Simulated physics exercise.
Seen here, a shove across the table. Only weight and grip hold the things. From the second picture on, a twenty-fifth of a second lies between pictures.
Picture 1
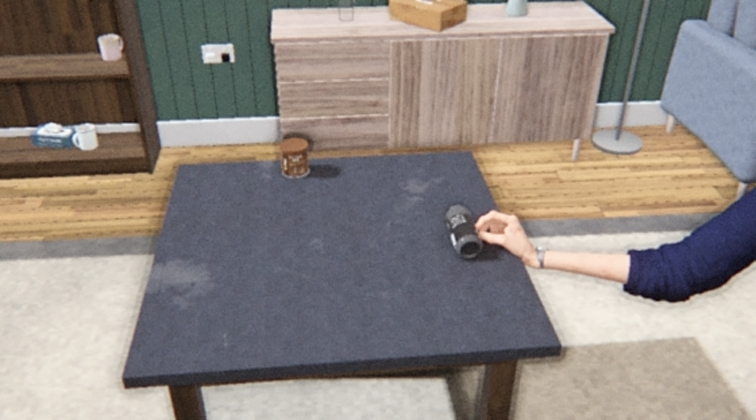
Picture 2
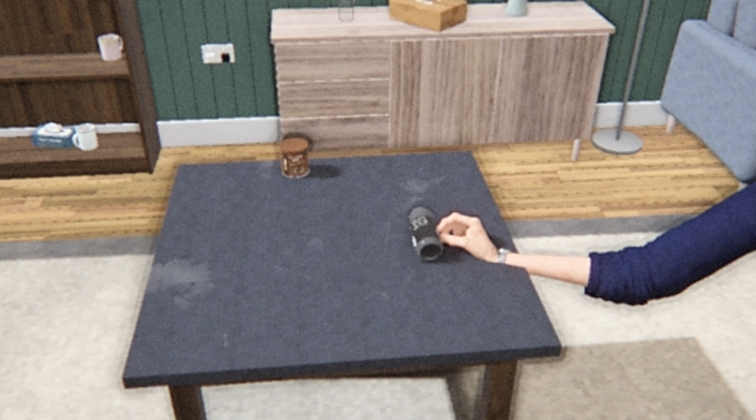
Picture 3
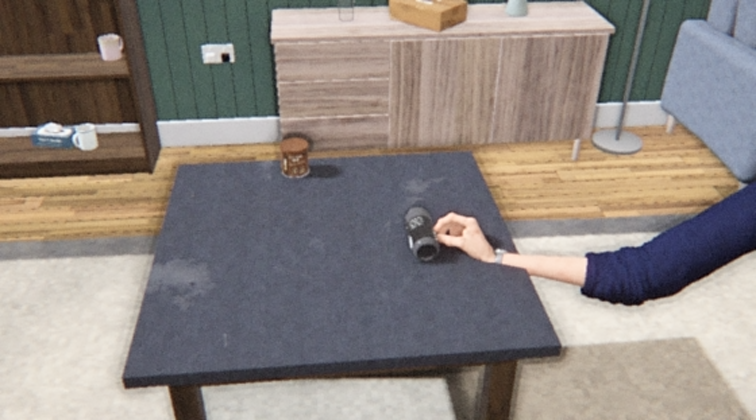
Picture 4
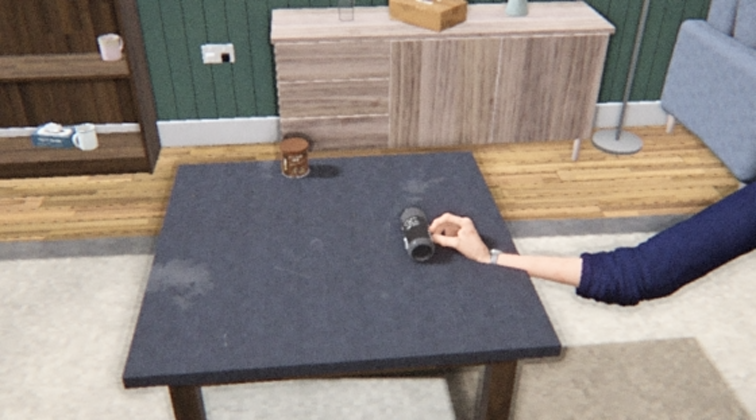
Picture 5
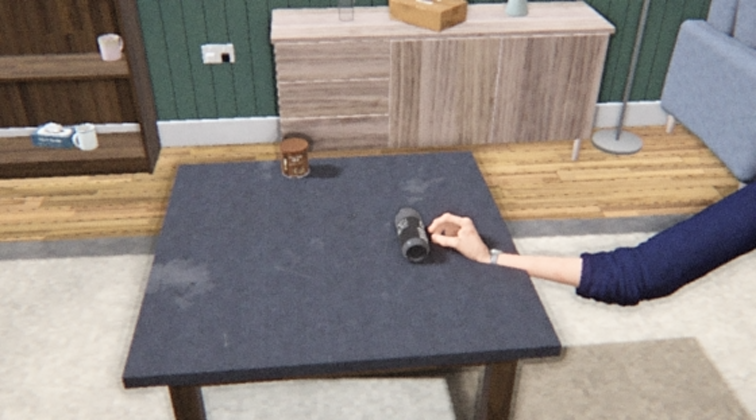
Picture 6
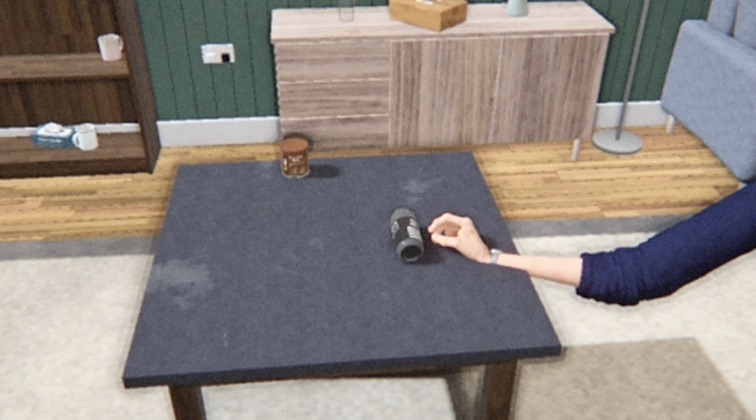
In a living room with green walls, a hand pushed a black can lying on a dark table to the left, and then the can rolled slowly a little farther from the fingers.
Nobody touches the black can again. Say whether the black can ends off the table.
The black can stays on the table.
Then, 0.10 s later than the last frame, black can moved about its own width near (395, 235).
Then, 0.30 s later than the last frame, black can moved about its own width near (376, 236).
Then, 0.40 s later than the last frame, black can moved well along near (368, 237).
Then, 0.70 s later than the last frame, black can moved well along near (355, 237).
When it is over, moved from the start, black can. End places, in pixels of the last picture, black can near (352, 238).
